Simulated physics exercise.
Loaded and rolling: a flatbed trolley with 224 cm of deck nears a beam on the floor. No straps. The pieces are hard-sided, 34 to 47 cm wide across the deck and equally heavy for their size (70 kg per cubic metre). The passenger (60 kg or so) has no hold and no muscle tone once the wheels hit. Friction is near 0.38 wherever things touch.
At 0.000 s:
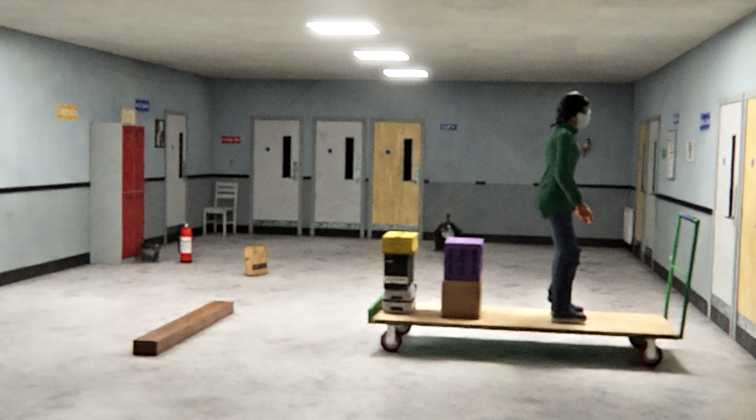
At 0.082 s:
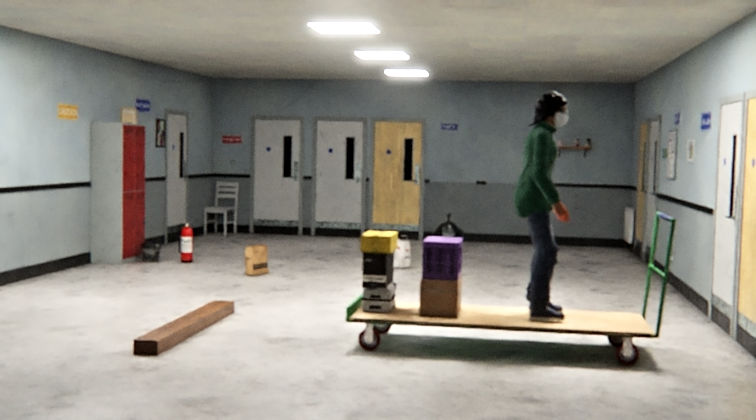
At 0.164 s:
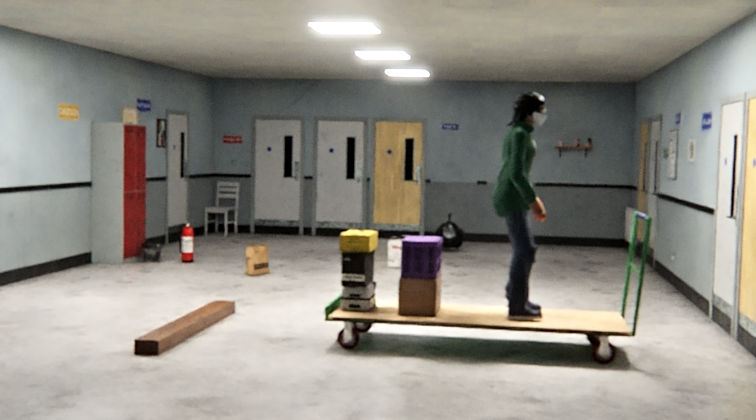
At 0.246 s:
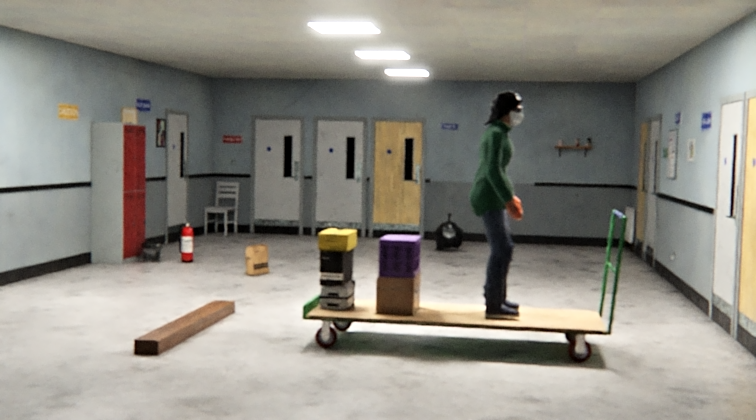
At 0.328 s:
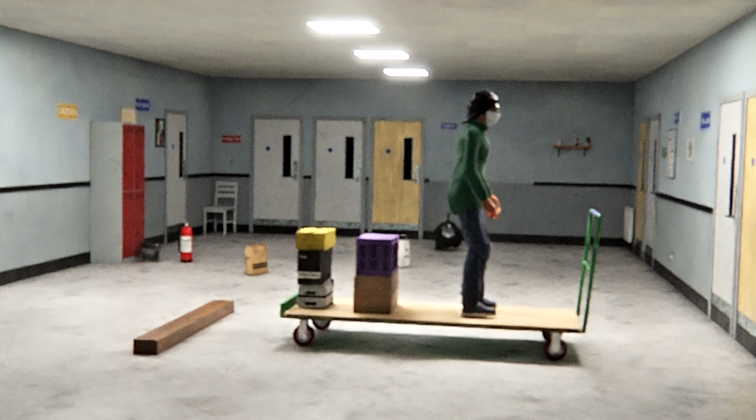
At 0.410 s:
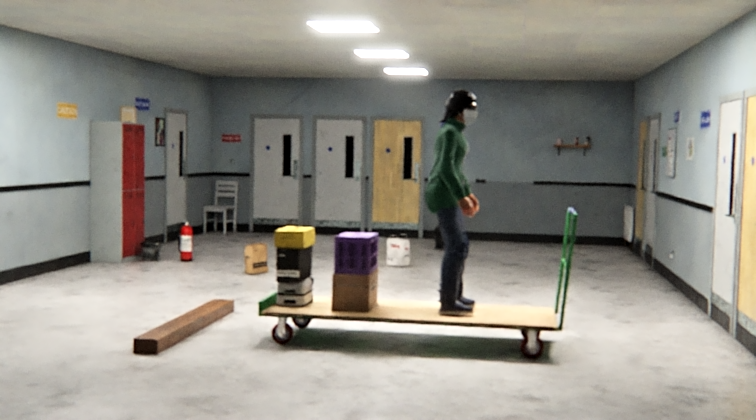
A flatbed trolley rolls steadily leftward across a grey-walled room, carrying stacked containers topped in yellow and purple and a standing person in a green top who faces right. It keeps gliding left, the rider staying upright near the handle, and the gap to the wooden beam on the floor narrows.
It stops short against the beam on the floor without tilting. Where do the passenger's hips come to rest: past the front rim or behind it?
At this pace the passenger's hips stay behind the front rim.
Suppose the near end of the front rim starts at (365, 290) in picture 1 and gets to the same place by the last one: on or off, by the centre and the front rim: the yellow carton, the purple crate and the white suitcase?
In that case yellow off, purple off, white on.
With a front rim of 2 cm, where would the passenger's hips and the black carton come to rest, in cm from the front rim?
Then hips 20 behind, black 80 past.
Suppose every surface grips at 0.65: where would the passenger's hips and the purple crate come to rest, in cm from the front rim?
In that case hips 40 behind, purple 20 past.
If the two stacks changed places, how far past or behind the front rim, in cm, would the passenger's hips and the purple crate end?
Then hips 80 behind, purple 110 past.
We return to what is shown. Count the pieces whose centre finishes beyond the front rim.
The count is 3.
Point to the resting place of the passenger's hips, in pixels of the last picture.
Near (207, 256).
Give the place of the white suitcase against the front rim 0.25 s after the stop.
About 15 cm behind the rim.
The wheels strike at 0.74 s.
After 0.99 s the passenger's hips are 79 cm behind the rim, near (285, 214) in the last picture's view.
After 1.29 s the passenger's hips are 39 cm behind the rim, near (237, 251) in the last picture's view.
After 1.74 s the passenger's hips are 28 cm behind the rim, near (224, 252) in the last picture's view.
Final state at 3.3 s, past the rim, purple crate, black carton and yellow carton; behind it, brown toolbox, white suitcase and the passenger's hips.
